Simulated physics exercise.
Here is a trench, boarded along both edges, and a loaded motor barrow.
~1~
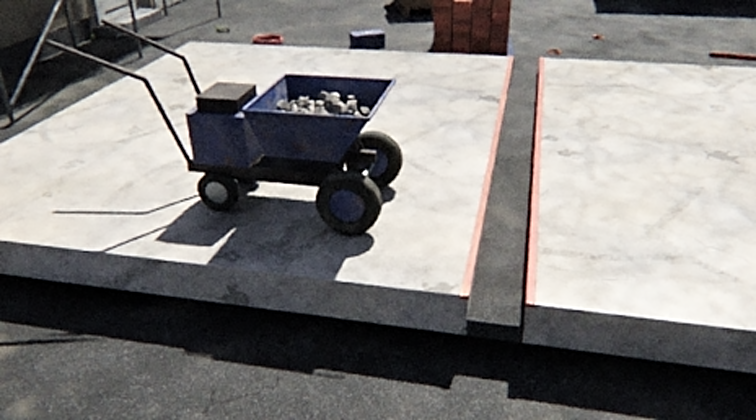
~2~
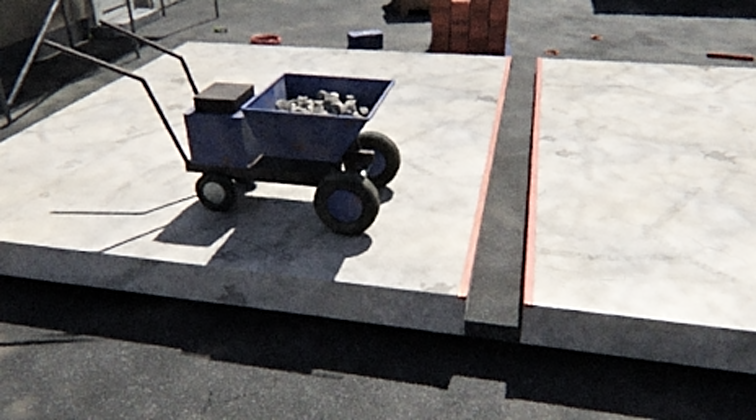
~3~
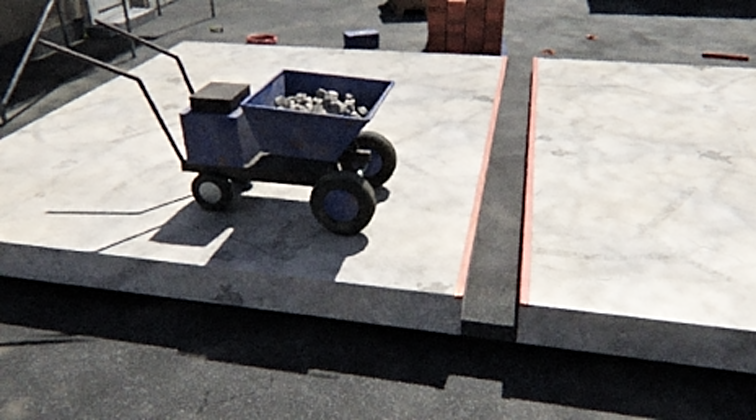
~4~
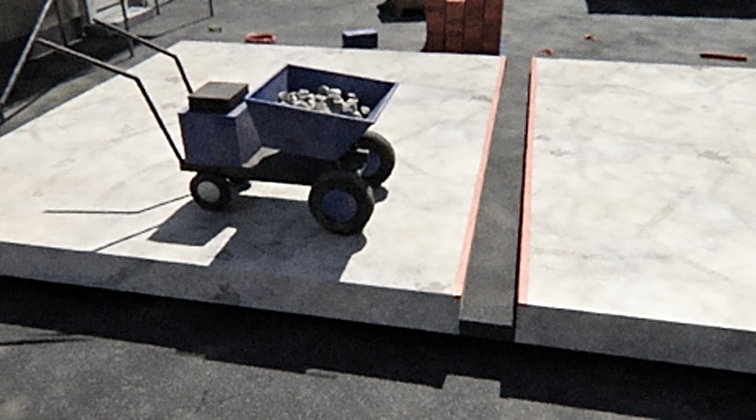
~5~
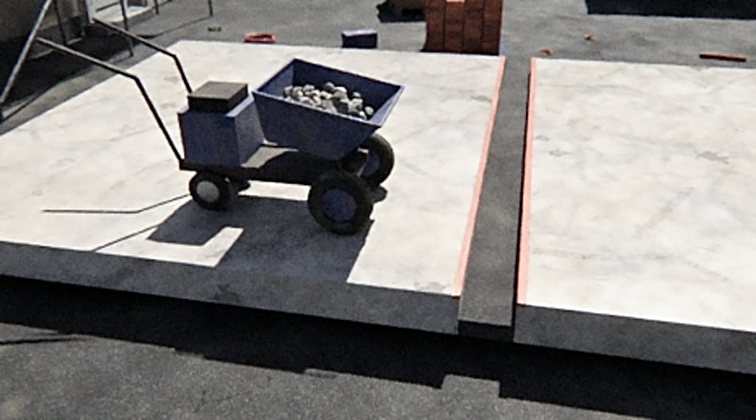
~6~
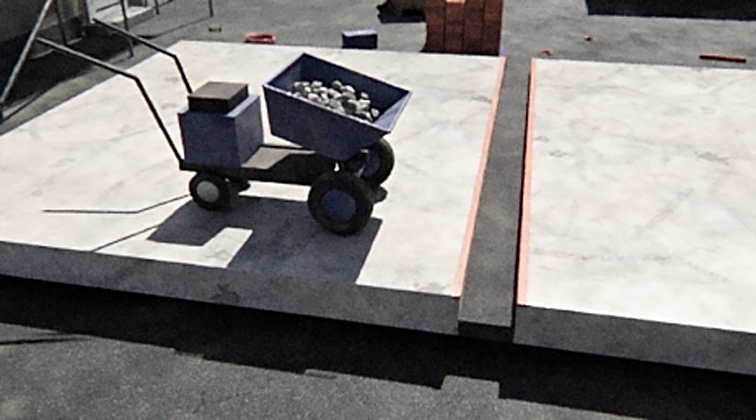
At the start, a blue motor barrow loaded with broken stones stands on a pale slab, left of a narrow trench edged in orange, its skip level. The barrow stays almost in place while the skip begins to tilt, its right lip dipping gradually until it leans clearly toward the trench.
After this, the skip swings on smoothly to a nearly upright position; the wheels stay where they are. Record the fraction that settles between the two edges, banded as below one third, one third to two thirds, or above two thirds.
Amount in the trench: Middle, from a third up to two thirds.
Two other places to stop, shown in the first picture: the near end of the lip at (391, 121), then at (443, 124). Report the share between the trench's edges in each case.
The share would be near 90 percent, and then near 50 percent.
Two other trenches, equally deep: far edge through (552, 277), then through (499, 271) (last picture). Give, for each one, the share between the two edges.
In order, some 60 and some 40 percent.
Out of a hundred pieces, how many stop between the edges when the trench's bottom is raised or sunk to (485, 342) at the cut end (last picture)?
Around 60 percent.
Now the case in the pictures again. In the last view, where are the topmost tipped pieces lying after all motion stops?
Around (454, 207).
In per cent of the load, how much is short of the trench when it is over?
It works out to close to 40 per cent.
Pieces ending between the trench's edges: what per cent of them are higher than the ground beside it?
I'd put it near 5 in a hundred.
Shortly afterwards, skip tipped steeply; the whole lot in the skip.
Next, skip tipped steeply; all but a few in the skip; a little short of the trench; only a few in or heaped over the trench; only a few falling.
Some moments later, skip tipped right over; near a quarter in the skip; near a third short of the trench; near a third in or heaped over the trench.
In the end, skip tipped right over; only a few in the skip; near a third short of the trench; near two thirds in or heaped over the trench; none at all beyond it.
